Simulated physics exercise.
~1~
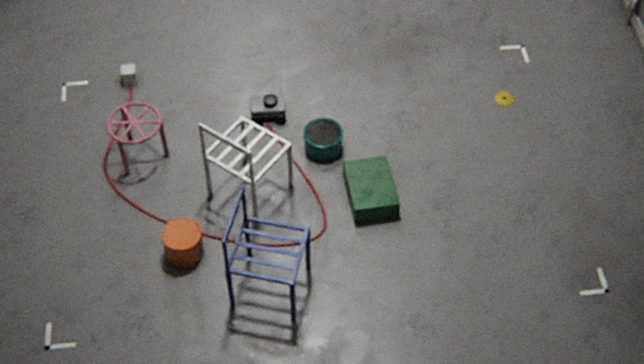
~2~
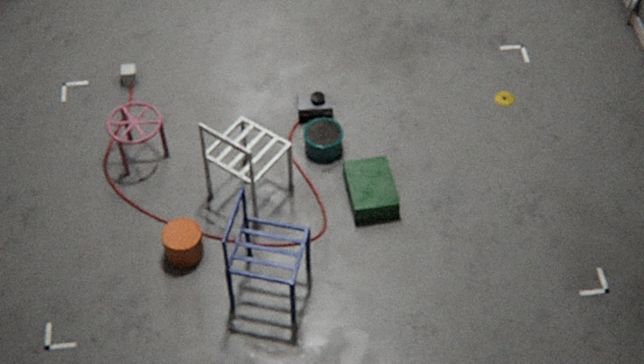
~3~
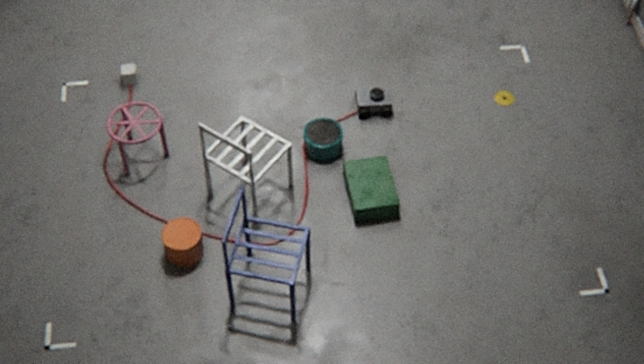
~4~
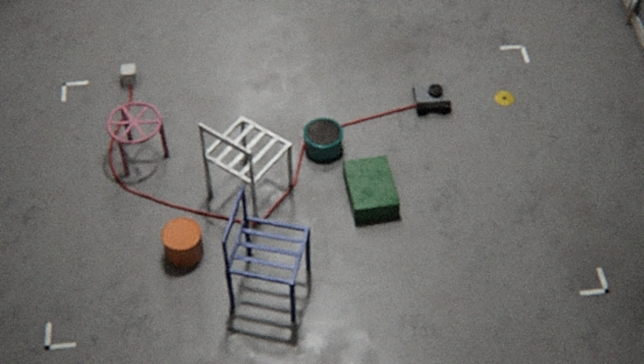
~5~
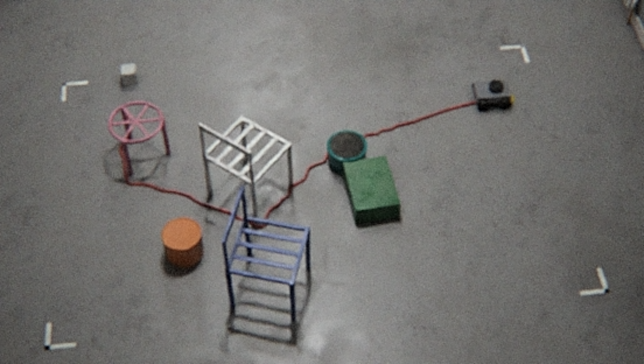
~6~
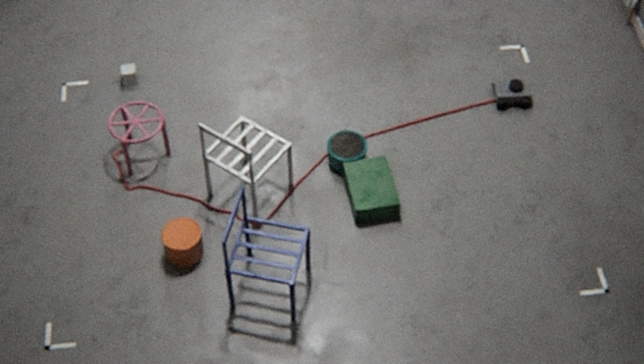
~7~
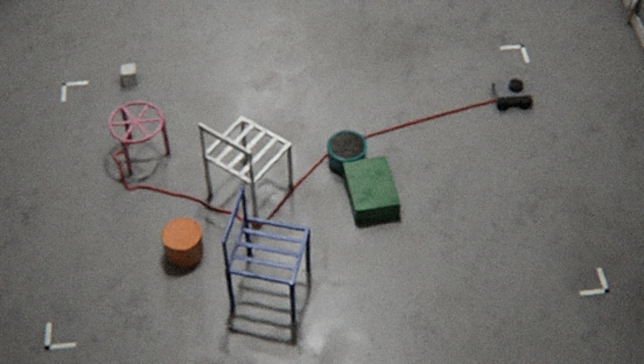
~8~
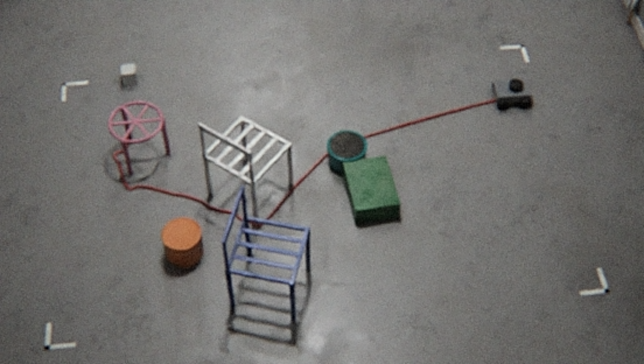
To begin with, a small dark cart sits behind a white chair on a grey floor marked by white tape corners, its red lead winding past a pink stool, an orange bin, a blue chair, a teal pot and a green crate. The cart rolls right, passing behind the pot. As it continues toward a yellow mark, the lead draws in and straightens. Then the plug comes free of the small pale block at the upper left, and the pot shifts slightly right and down, toward the crate. The cart stops at the mark and everything stays still, the plug out.
